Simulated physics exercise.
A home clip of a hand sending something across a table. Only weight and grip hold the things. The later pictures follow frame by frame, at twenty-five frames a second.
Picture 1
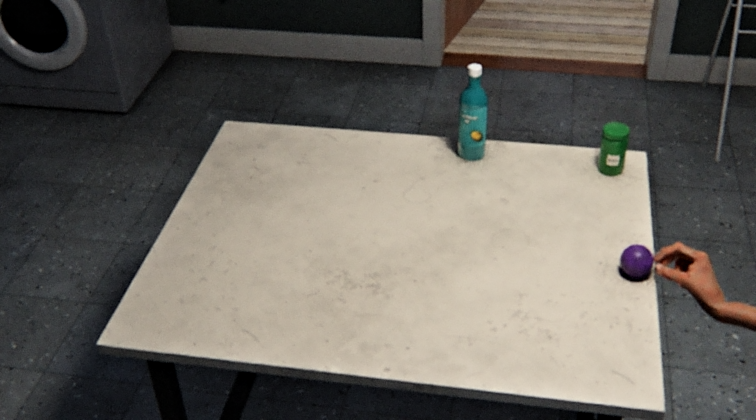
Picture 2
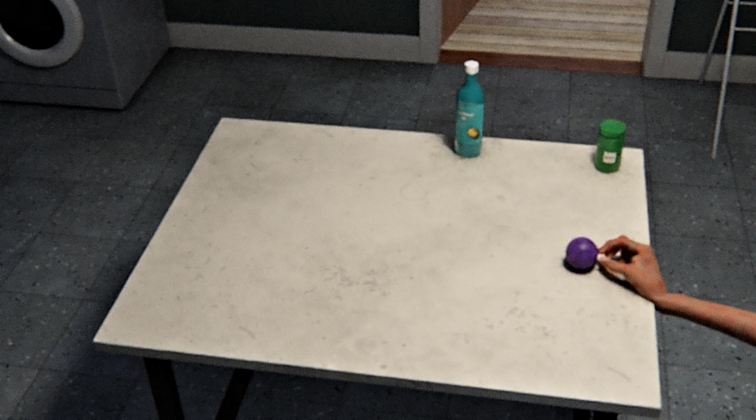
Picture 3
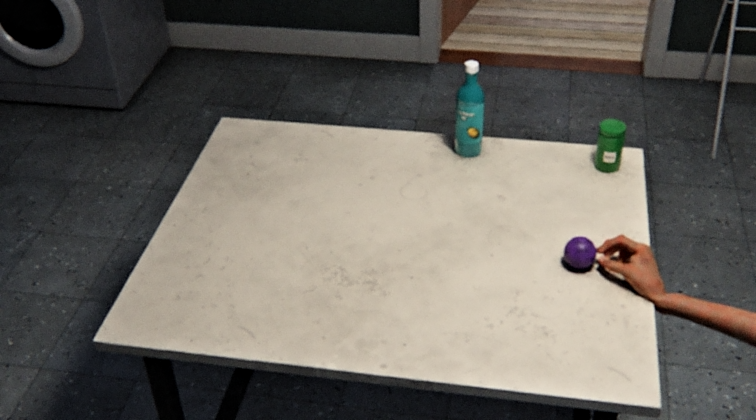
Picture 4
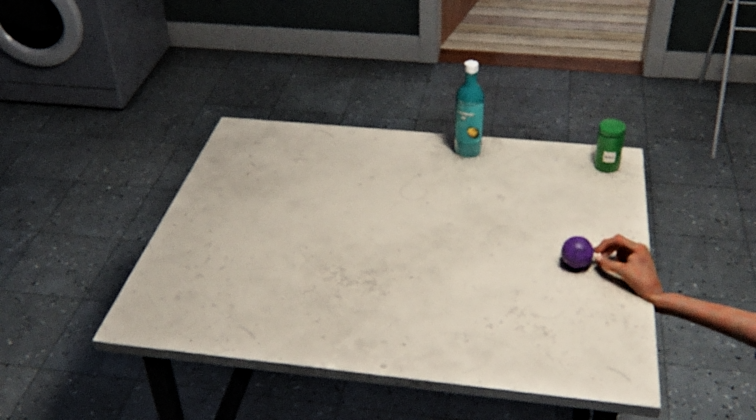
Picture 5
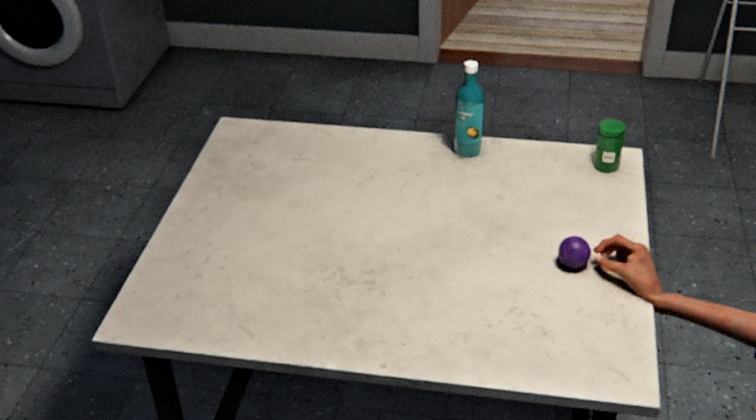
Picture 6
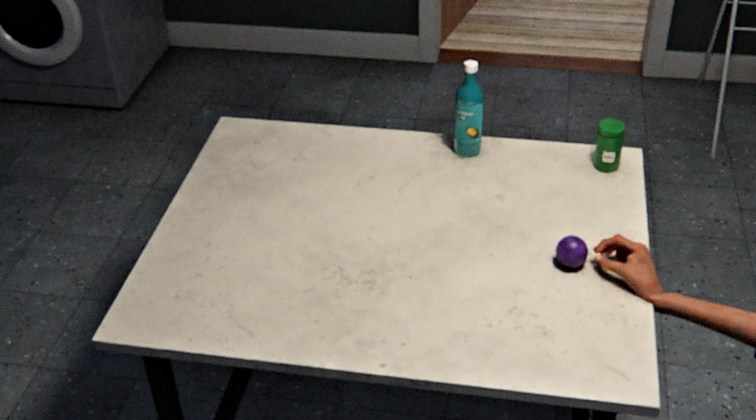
A hand moves a purple ball left across a pale table and releases it.
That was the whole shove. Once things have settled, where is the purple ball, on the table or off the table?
The purple ball remains on top.
Then, 0.30 s past the last view, purple ball displaced about its own width near (555, 250).
Then, 0.70 s past the last view, purple ball displaced about its own width near (536, 248).
Then, 1.40 s past the last view, purple ball displaced well along near (516, 246).
Finally, moved from the start, purple ball. Final places as the last picture's camera would see them, purple ball near (511, 246).
